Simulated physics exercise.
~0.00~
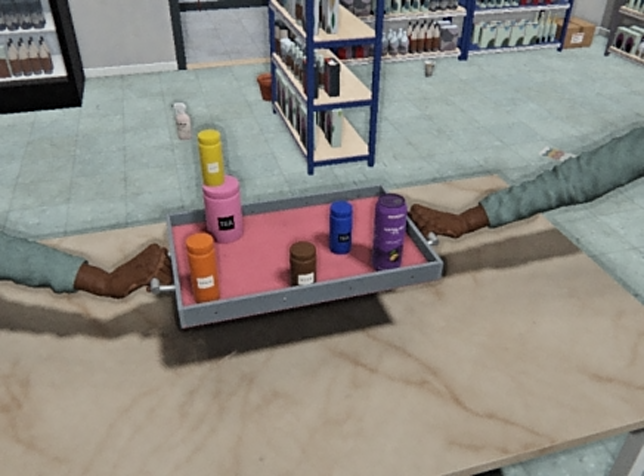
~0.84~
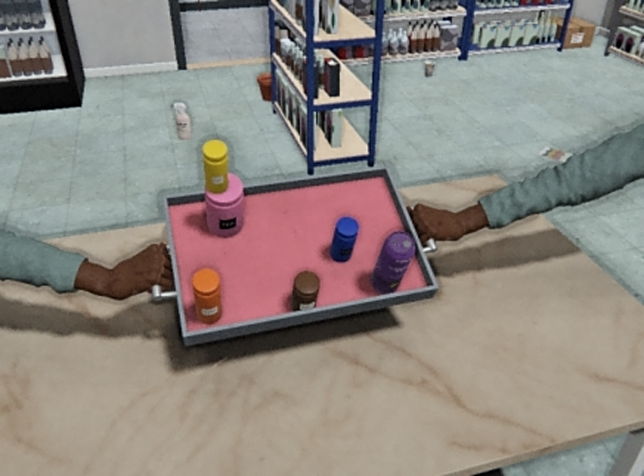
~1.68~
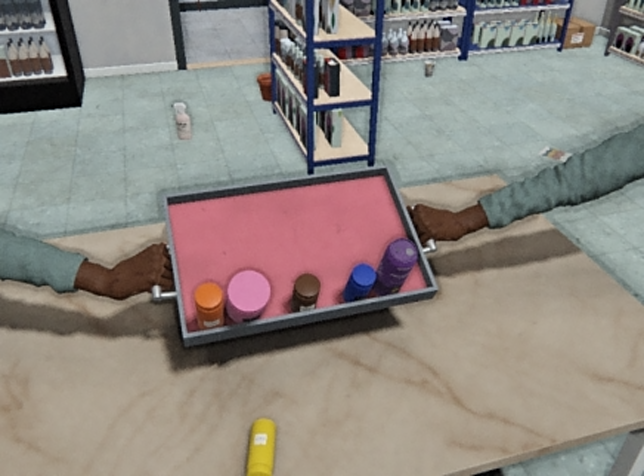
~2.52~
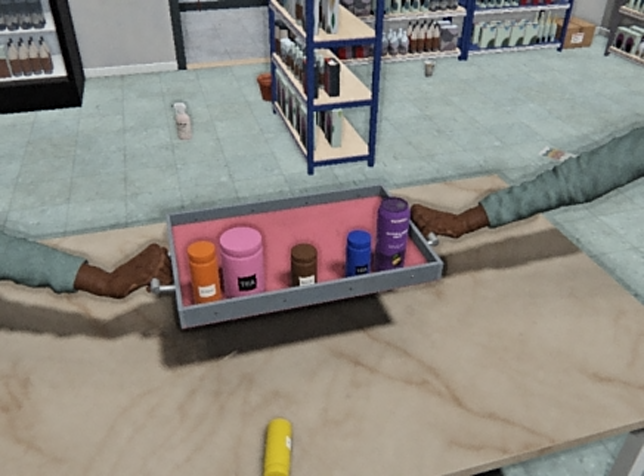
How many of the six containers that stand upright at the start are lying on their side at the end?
Only one is lying on its side, the yellow shaker, which rests on the counter in front of the tray.
A grey tray with a pink-red base is held by two hands over a marbled counter in a shop, seen from above. It carries an orange, a brown and a blue shaker, a tall purple can, and a pink jar at the back left with a yellow shaker on top. The hands dip the near edge, and the pink jar and blue shaker slide towards it. The yellow shaker drops off the tray onto the counter. The near edge rises again, leaving five containers upright in the tray and the yellow one lying in front.
